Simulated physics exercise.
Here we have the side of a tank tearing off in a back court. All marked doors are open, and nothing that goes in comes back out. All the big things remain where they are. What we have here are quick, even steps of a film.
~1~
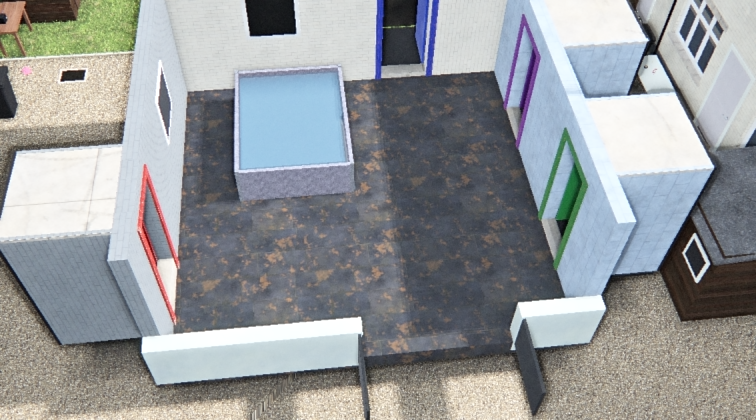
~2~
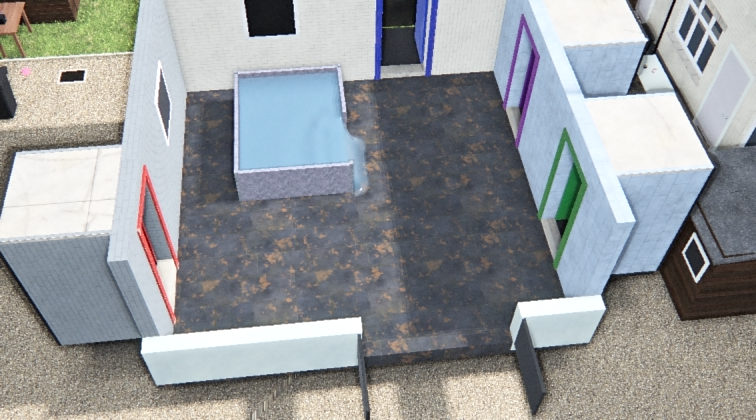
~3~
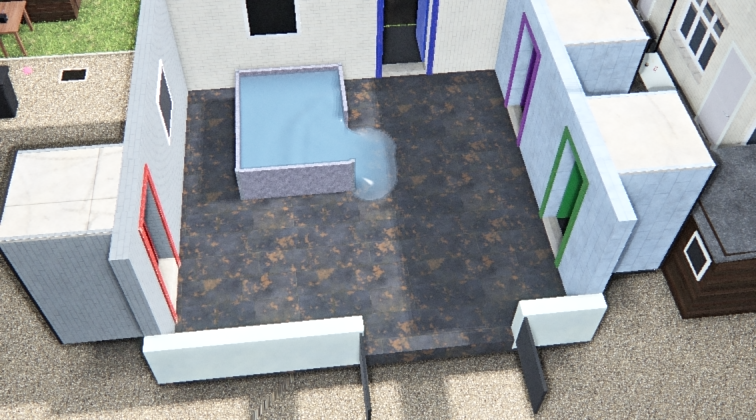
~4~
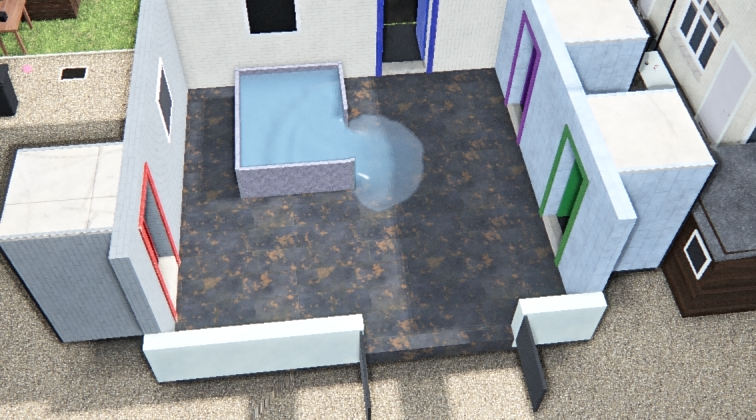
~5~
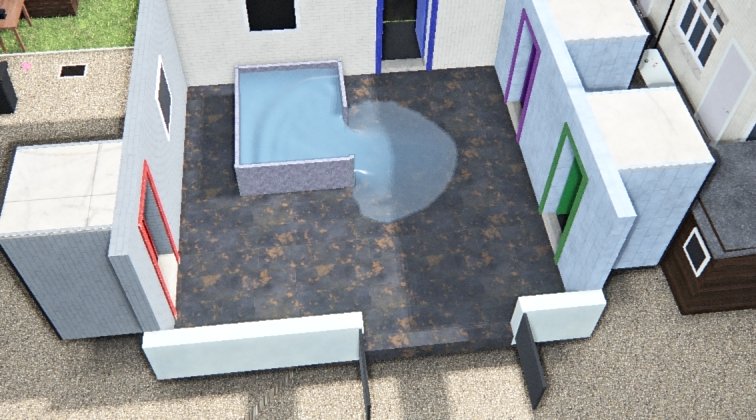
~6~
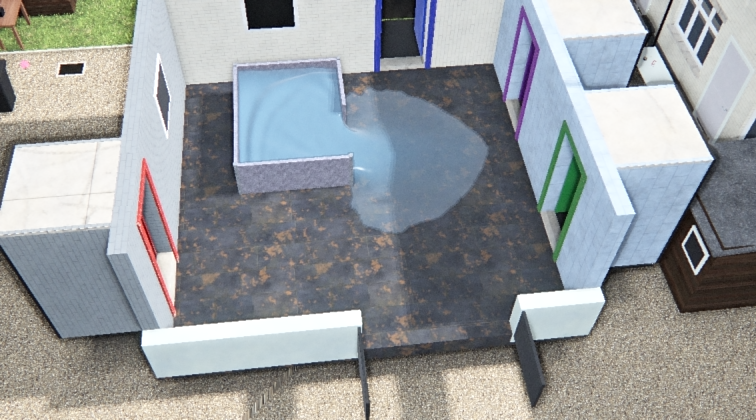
In this clip, still water fills an open tank in a walled back court until part of the tank's right side tears away, and water pours through the gap, spreading rightward across the dark floor in a widening rounded sheet.
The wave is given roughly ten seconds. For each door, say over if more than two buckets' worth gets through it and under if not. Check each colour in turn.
I expect the green door to see over two buckets. I expect the red door to see two buckets at most. I expect the purple door to see over two buckets. I expect the blue door to see two buckets at most.
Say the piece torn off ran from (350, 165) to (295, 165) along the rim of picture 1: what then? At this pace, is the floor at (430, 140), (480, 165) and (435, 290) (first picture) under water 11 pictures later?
Unwetted, unwetted, submerged.
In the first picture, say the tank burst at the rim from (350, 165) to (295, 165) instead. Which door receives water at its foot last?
The one in blue.
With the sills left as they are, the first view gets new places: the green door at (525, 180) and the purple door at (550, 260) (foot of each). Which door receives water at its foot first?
I'd say the green door is reached first.
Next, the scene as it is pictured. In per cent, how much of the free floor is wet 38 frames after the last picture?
About 75 percent.
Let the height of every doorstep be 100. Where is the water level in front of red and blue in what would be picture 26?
Near 0 and 70 per cent, in that order.
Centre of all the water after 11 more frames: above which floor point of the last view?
About (354, 151) in the last view.
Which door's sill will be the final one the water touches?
The red-painted one.
A moment on, water covers 35 % of the floor; the green door not reached, the red door not reached, the purple door under two buckets in, the blue door wet at the sill, nothing in.
Next, water covers 45 % of the floor; the green door over two buckets in, the red door not reached, the purple door far over two buckets in, the blue door wet at the sill, nothing in.
Then, water covers 45 % of the floor; the green door far over two buckets in, the red door not reached, the purple door far over two buckets in, the blue door wet at the sill, nothing in.
Later, water covers 75 % of the floor; the green door far over two buckets in, the red door not reached, the purple door far over two buckets in, the blue door wet at the sill, nothing in.
In the end, water covers 90 % of the floor; the green door far over two buckets in, the red door wet at the sill, nothing in, the purple door far over two buckets in, the blue door wet at the sill, nothing in.
